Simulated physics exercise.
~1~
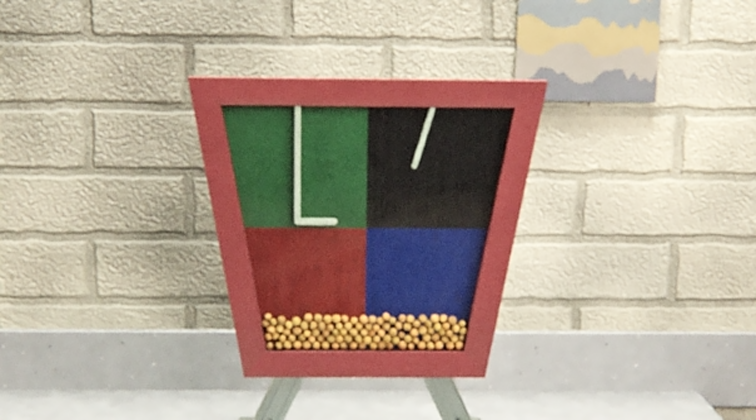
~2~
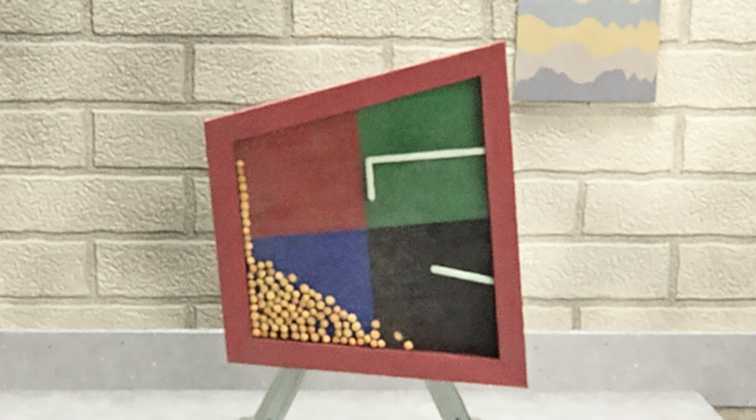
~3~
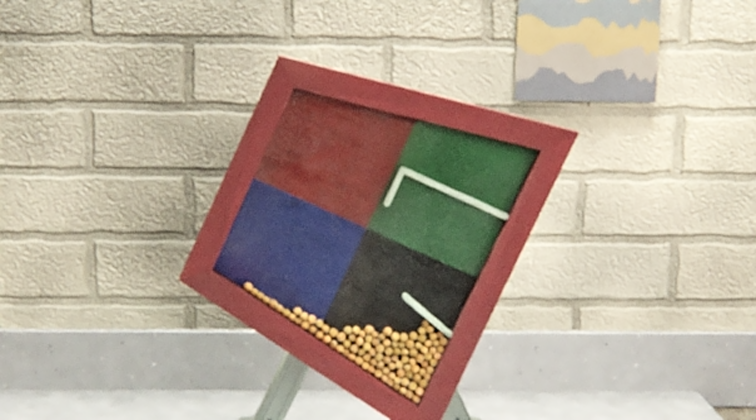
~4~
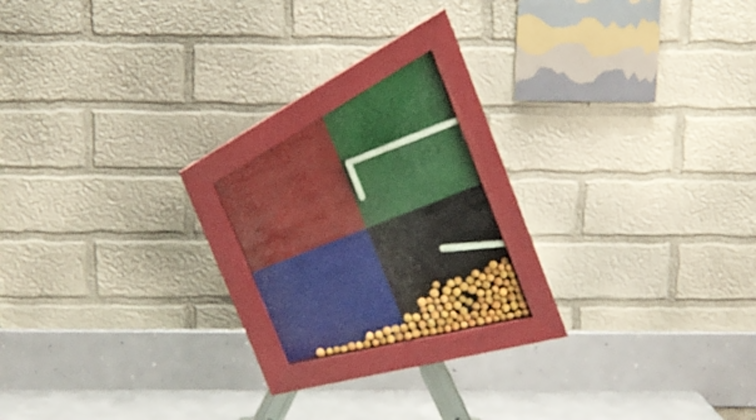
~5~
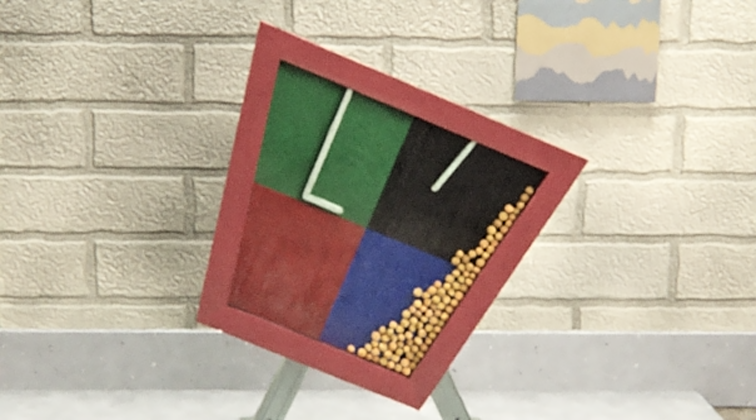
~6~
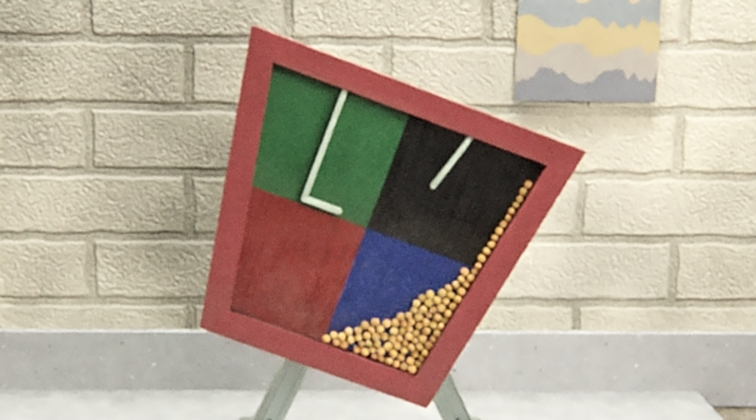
Against a pale brick wall, a red-framed, four-sided case stands upright on a grey-legged stand, with small wooden beads lying level along its bottom edge beneath green, black, red and blue quarters. The case turns clockwise well past a quarter turn, and the beads heap up on the left, then slide across the blue quarter into the black one. It then swings back counterclockwise, carrying the beads up on the right. It stops still tilted a little clockwise, and the beads slump down, settling mostly in the blue quarter with a thin line reaching up the black quarter's edge.
